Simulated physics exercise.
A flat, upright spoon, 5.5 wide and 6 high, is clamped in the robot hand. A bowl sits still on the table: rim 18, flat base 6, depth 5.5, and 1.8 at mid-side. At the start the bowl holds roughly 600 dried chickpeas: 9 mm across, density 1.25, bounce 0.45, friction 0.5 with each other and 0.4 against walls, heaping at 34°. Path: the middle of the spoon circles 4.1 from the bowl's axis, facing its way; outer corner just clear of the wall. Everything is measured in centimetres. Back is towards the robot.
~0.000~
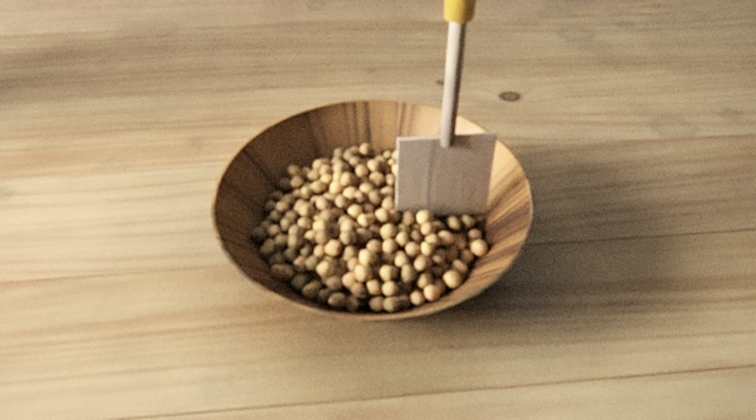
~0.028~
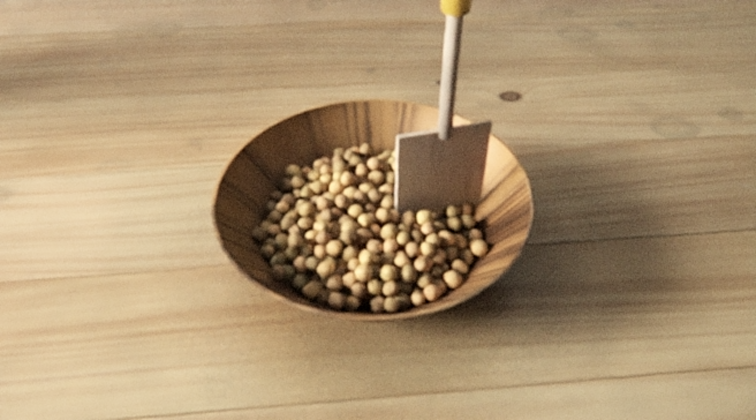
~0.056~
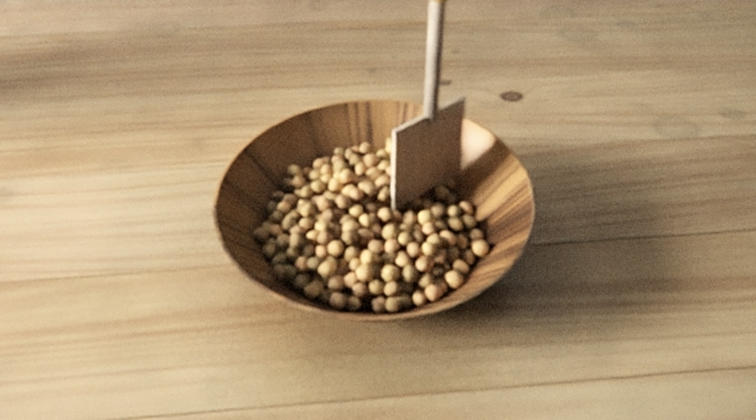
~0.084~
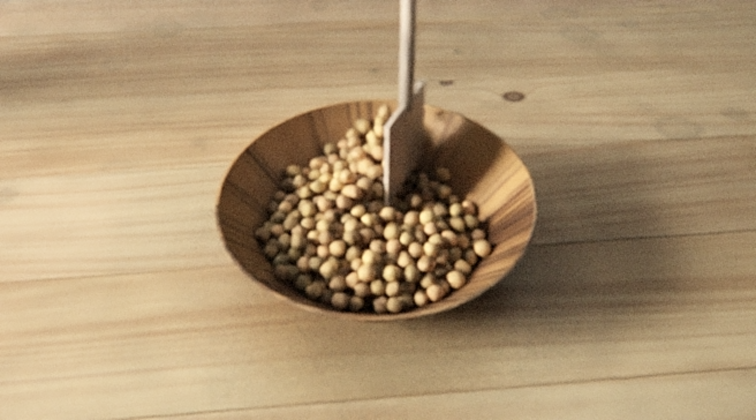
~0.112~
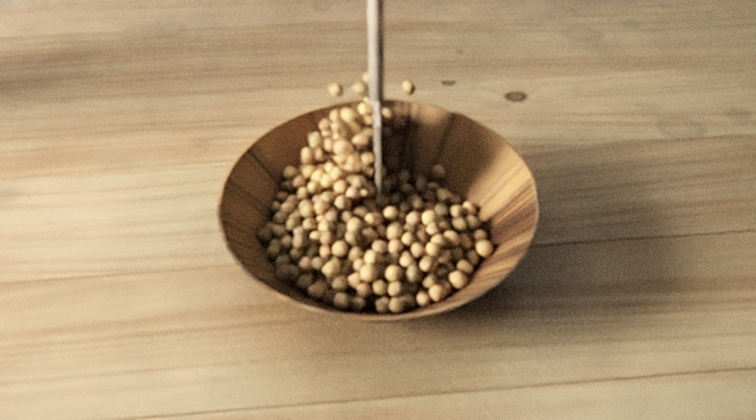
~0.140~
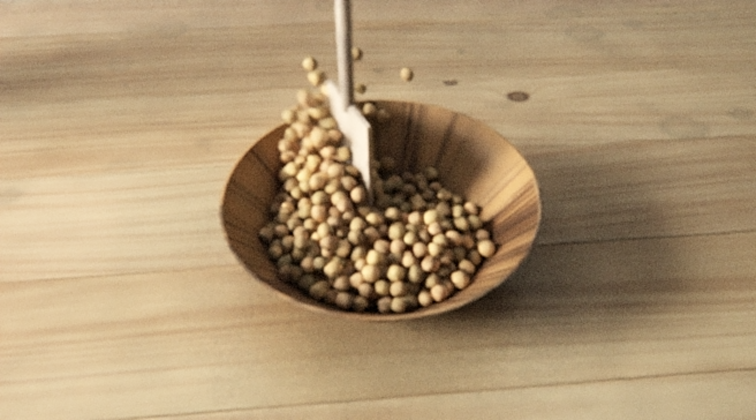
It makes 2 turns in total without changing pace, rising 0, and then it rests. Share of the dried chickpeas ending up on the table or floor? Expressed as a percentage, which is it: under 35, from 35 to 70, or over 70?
The percentage is from 35 to 70.
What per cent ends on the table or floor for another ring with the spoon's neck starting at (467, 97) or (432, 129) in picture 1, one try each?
10 and 50 %.
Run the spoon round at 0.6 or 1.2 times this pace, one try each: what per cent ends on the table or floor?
I'd expect about 25 per cent, then about 45 per cent.
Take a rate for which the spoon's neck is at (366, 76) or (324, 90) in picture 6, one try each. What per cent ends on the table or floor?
Some 40 and 45 per cent respectively.
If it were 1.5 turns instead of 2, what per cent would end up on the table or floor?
I'd expect some 40 per cent.
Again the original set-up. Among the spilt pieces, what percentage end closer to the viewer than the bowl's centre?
Around 60 percent of the pieces.
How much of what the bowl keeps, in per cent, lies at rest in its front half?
Near 50 per cent of what stays in the bowl.
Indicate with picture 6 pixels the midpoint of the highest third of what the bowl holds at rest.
Somewhere close to (371, 226).
After 0.39 s, 348° round, highest piece 9 above the table; 452 in the bowl, 85 on the table or floor, 58 in flight or on the tool.
After 0.64 s, 223° round, highest piece 8 above the table; 353 in the bowl, 216 on the table or floor, 26 in flight or on the tool.
After 0.97 s, 0° round, highest piece 4 above the table; 324 in the bowl, 271 on the table or floor.
After 1.67 s, 0° round, highest piece 4 above the table; 324 in the bowl, 271 on the table or floor.
At rest, 324 in the bowl, 271 on the table or floor. That is 46 % on the table or floor.
